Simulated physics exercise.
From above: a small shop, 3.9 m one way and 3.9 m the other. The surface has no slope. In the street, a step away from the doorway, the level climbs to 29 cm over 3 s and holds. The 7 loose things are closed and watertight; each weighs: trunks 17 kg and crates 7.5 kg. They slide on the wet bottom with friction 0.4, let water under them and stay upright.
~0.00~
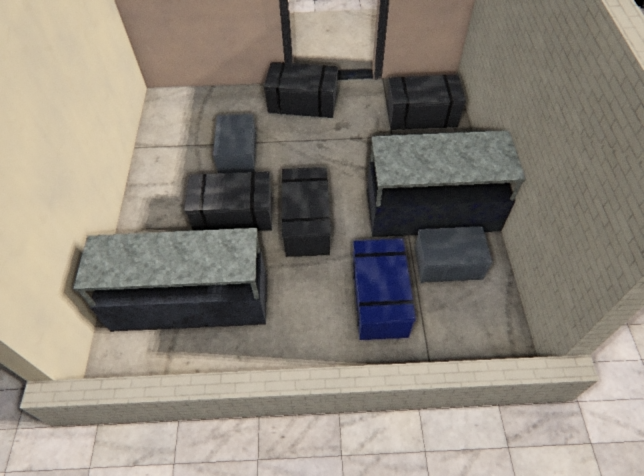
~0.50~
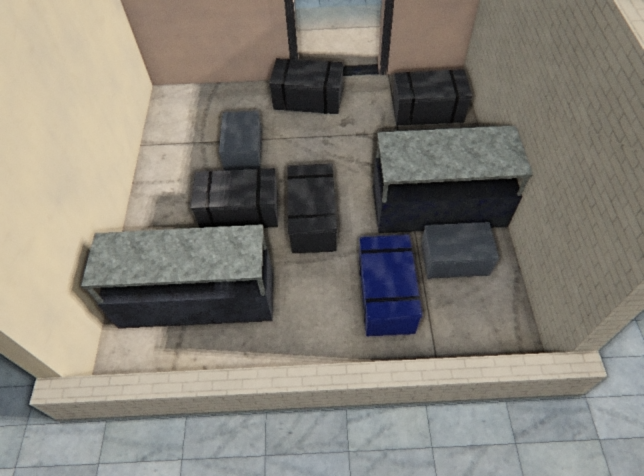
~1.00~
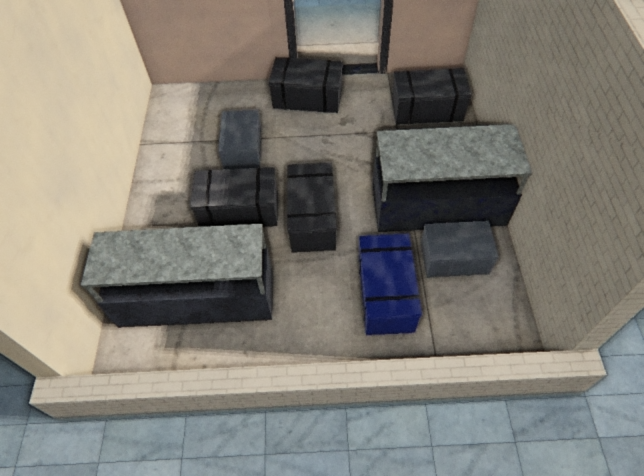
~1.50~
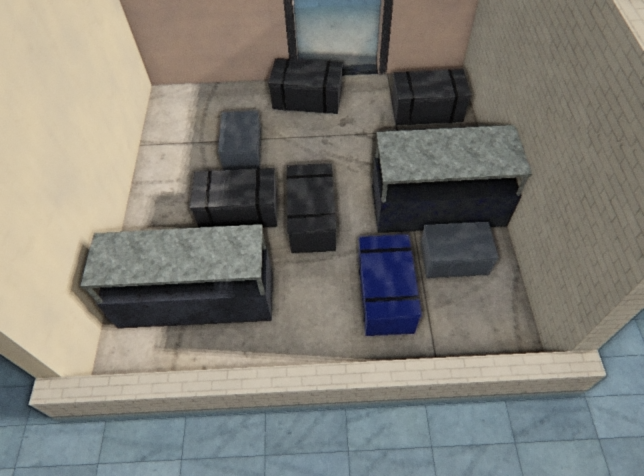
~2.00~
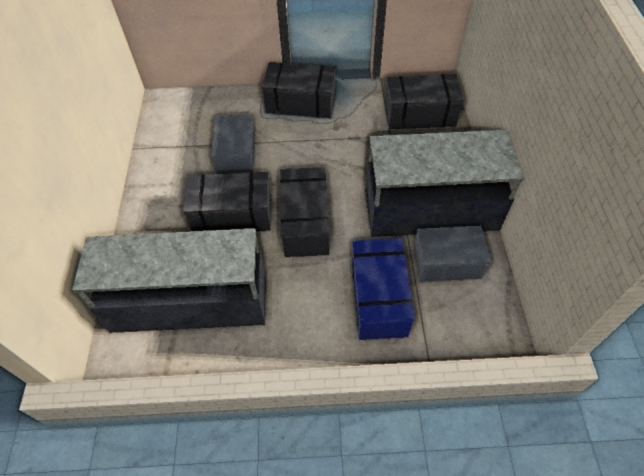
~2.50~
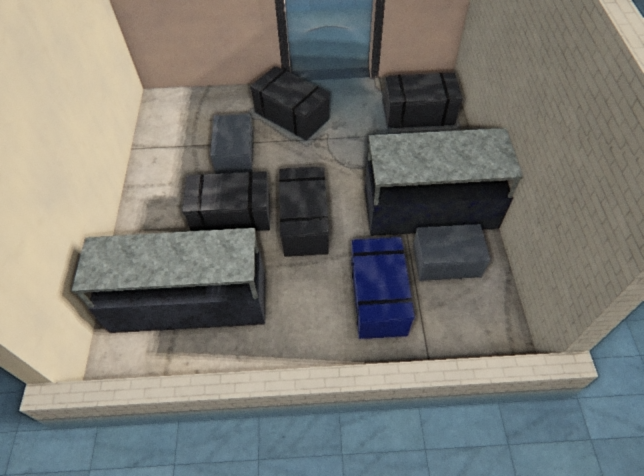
Small shop seen from above, with water spreading over the street, then entering the doorway and turning a dark trunk beside it.
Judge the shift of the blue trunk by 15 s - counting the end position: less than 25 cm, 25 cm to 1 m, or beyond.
Blue trunk moves a short way.
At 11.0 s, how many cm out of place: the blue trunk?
About 40 cm.
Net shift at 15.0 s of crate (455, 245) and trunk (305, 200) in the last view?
In turn: 50 cm, 150 cm.
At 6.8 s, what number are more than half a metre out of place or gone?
5 of them.
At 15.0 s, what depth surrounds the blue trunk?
About 20 cm.
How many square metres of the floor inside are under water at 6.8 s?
Some 13 m2.
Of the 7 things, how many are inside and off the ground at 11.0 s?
At that moment 7.
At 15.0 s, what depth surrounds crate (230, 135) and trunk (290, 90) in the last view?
About 18 and 19 cm.
After 3.5 s the blue trunk is near (382, 277), 0.0 m from its start, aground; 0 afloat.
After 6.8 s the blue trunk is near (484, 279), 0.9 m from its start, afloat; 6 afloat.
After 11.0 s the blue trunk is near (423, 293), 0.4 m from its start, afloat; 7 afloat.
After 15.0 s the blue trunk is near (370, 306), 0.4 m from its start, afloat; 7 afloat.
